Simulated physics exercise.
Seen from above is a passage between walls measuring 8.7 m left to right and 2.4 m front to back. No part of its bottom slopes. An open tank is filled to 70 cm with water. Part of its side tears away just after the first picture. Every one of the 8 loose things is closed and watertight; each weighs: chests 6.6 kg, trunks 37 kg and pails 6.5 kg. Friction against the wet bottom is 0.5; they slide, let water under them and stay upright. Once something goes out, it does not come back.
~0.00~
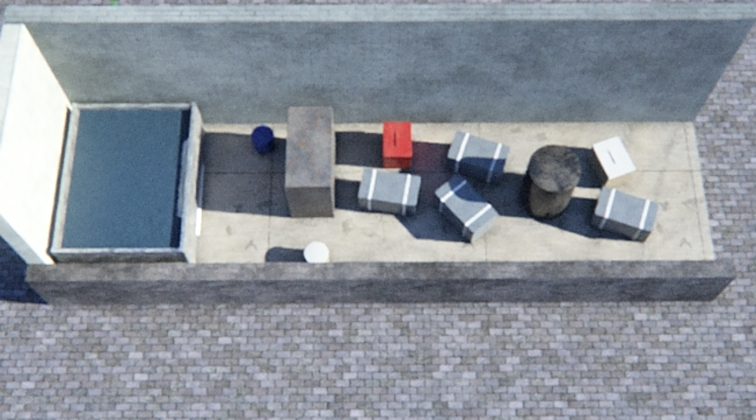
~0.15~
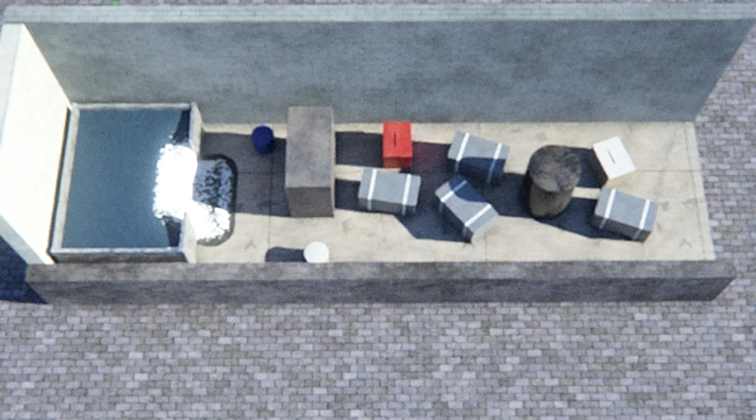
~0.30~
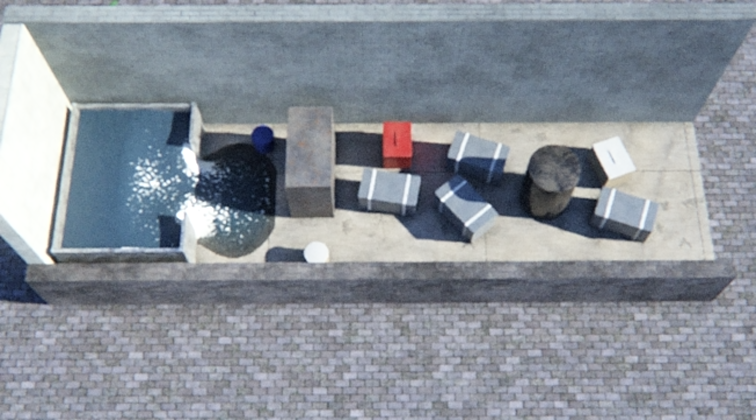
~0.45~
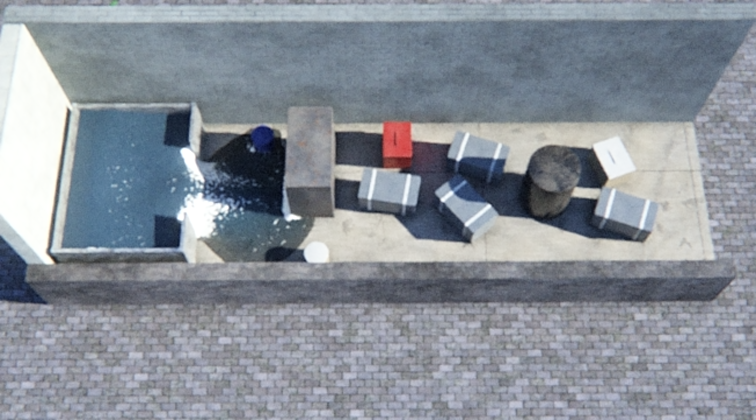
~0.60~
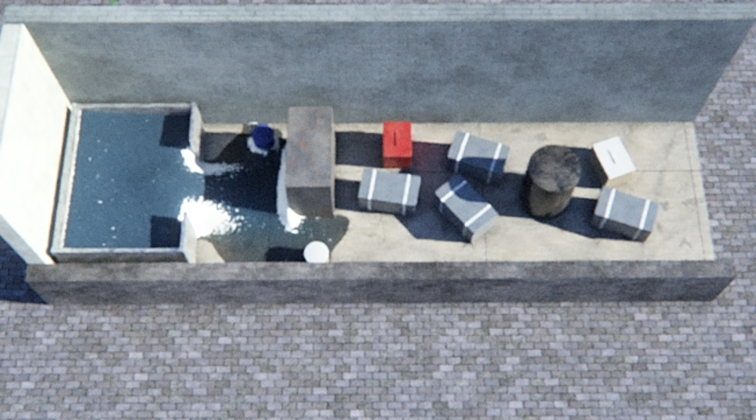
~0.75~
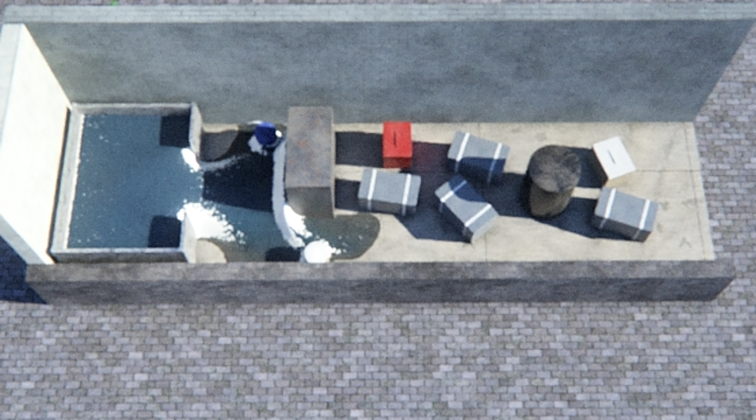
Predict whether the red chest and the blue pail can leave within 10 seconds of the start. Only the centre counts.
The red chest remains within, and the blue pail remains within.
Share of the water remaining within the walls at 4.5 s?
Around 92 per cent of the water is still in there.
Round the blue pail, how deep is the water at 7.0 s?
Somewhere close to 12 cm.
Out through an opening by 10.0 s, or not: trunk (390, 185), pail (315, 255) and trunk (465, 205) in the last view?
In turn: Kept in, gone, inside.
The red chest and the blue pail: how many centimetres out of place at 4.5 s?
I'd say about 60 and 20 centimetres.
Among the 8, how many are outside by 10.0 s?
The answer is 1.
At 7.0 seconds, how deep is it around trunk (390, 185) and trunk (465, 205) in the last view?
8 and 10 cm.
After 2.0 s the red chest is near (429, 147), 0.5 m from its start, aground; the blue pail is near (229, 157), 0.6 m from its start, afloat; 0 of 8 are out; 1 afloat.
After 4.5 s the red chest is near (436, 156), 0.6 m from its start, afloat; the blue pail is near (268, 146), 0.2 m from its start, afloat; 1 of 8 are out; 2 afloat.
After 7.0 s the red chest is near (434, 149), 0.5 m from its start, afloat; the blue pail is near (231, 164), 0.6 m from its start, afloat; 1 of 8 are out; 2 afloat.
After 10.0 s the red chest is near (466, 152), 1.0 m from its start, afloat; the blue pail is near (287, 123), 0.4 m from its start, aground; 1 of 8 are out; 1 afloat.
